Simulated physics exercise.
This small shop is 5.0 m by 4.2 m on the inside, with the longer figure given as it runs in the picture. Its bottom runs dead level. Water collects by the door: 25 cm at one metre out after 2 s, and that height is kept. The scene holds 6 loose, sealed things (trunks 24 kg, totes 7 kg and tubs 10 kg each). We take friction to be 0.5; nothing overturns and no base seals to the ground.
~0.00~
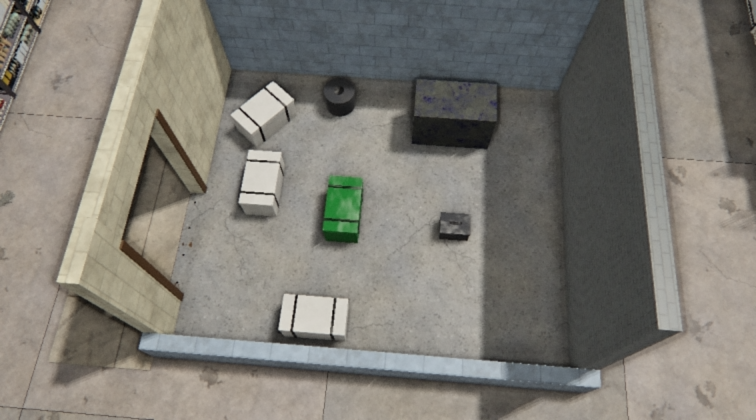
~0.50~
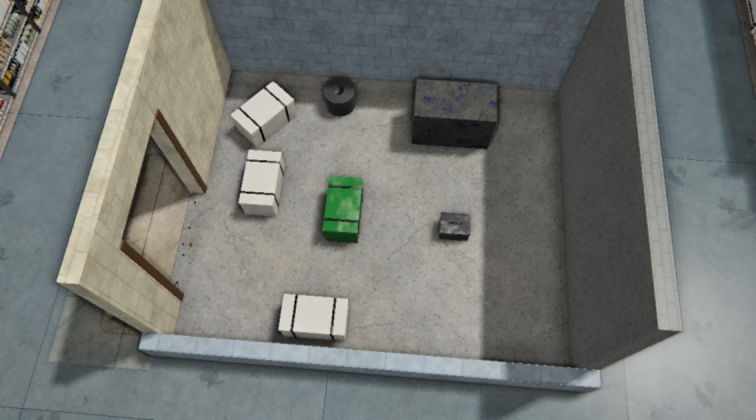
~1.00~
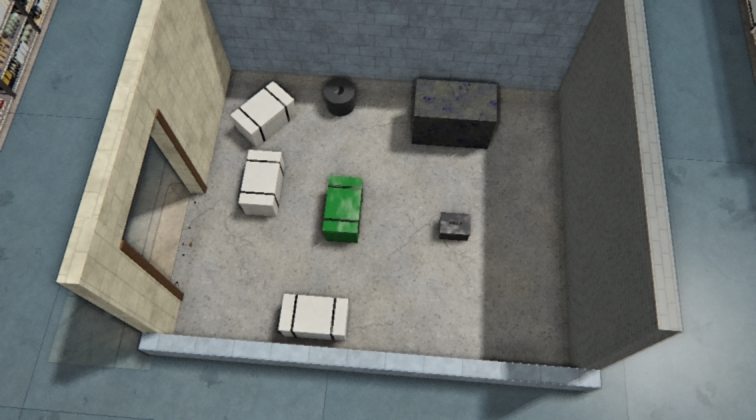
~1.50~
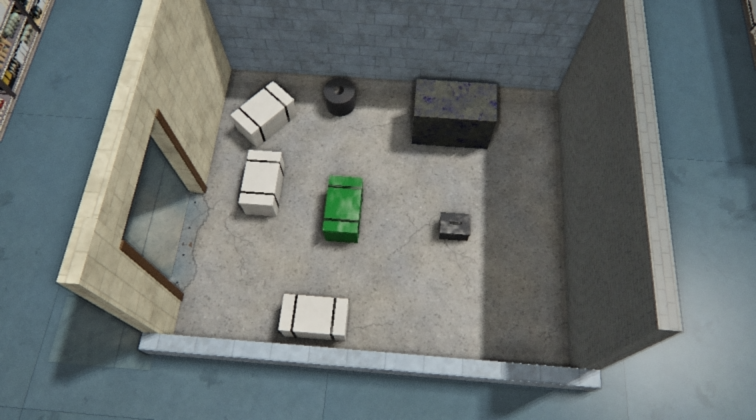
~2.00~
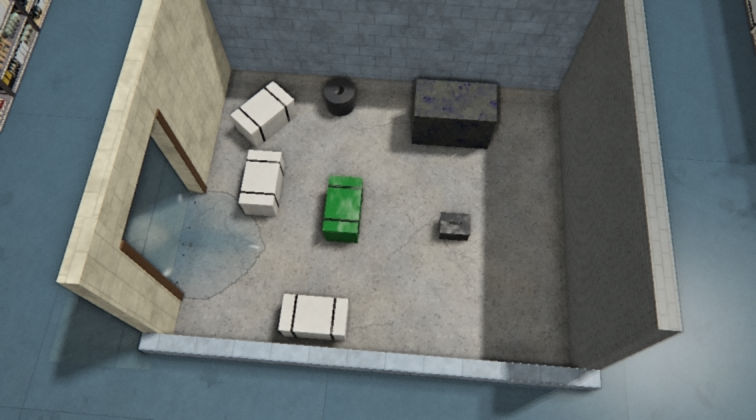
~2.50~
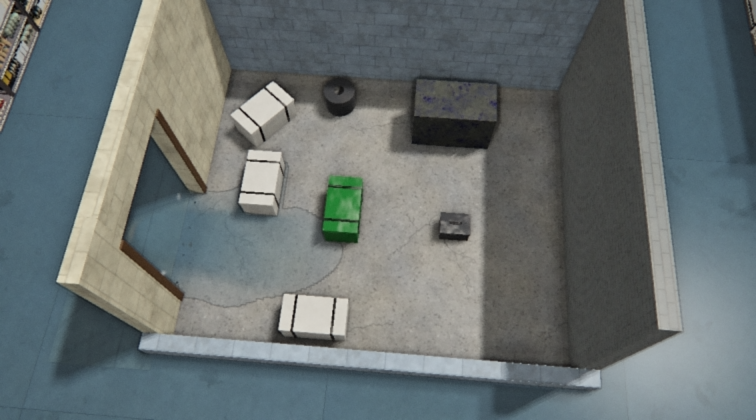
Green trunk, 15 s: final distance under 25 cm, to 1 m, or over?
My guess: It's a long way from its start.
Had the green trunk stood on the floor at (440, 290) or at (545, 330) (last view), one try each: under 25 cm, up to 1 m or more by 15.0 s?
Results in order: It ends up well away; it ends up well away.
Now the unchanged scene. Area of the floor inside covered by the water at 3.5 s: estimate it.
About 8.5 m2 is covered.
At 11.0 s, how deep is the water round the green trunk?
The depth there is around 16 cm.
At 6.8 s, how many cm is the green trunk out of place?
By then it has shifted roughly 300 cm.
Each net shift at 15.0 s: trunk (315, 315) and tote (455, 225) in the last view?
One is off by 350 cm, the other by 200 cm, in the order asked.
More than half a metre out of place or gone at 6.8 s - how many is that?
4.
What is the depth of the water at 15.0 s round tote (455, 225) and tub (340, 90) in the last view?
19 and 13 cm.
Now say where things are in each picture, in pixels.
The first picture shows the green trunk at (343, 204) rests on the ground; 0.0 m2 under water; 0 of 6 have shifted.
The second picture shows the green trunk at (343, 204) rests on the ground; 0.0 m2 under water; 0 of 6 have shifted.
The third picture shows the green trunk at (343, 204) rests on the ground; 0.0 m2 under water; 0 of 6 have shifted.
The fourth picture shows the green trunk at (343, 204), on the bottom; 0.0 m2 under water; 0 of 6 have shifted.
The fifth picture shows the green trunk at (343, 204) rests on the ground; water covers 1.0 m2; 0 of 6 have shifted.
The sixth picture shows the green trunk at (343, 204), on the bottom; 2.4 m2 under water; 0 of 6 have shifted.
After 3.5 s the green trunk is near (368, 202), 0.3 m from its start, aground; 0 afloat.
After 6.8 s the green trunk is near (546, 152), 2.8 m from its start, afloat; 3 afloat.
After 11.0 s the green trunk is near (510, 93), 2.9 m from its start, afloat; 5 afloat.
After 15.0 s the green trunk is near (510, 92), 2.9 m from its start, afloat; 6 afloat.
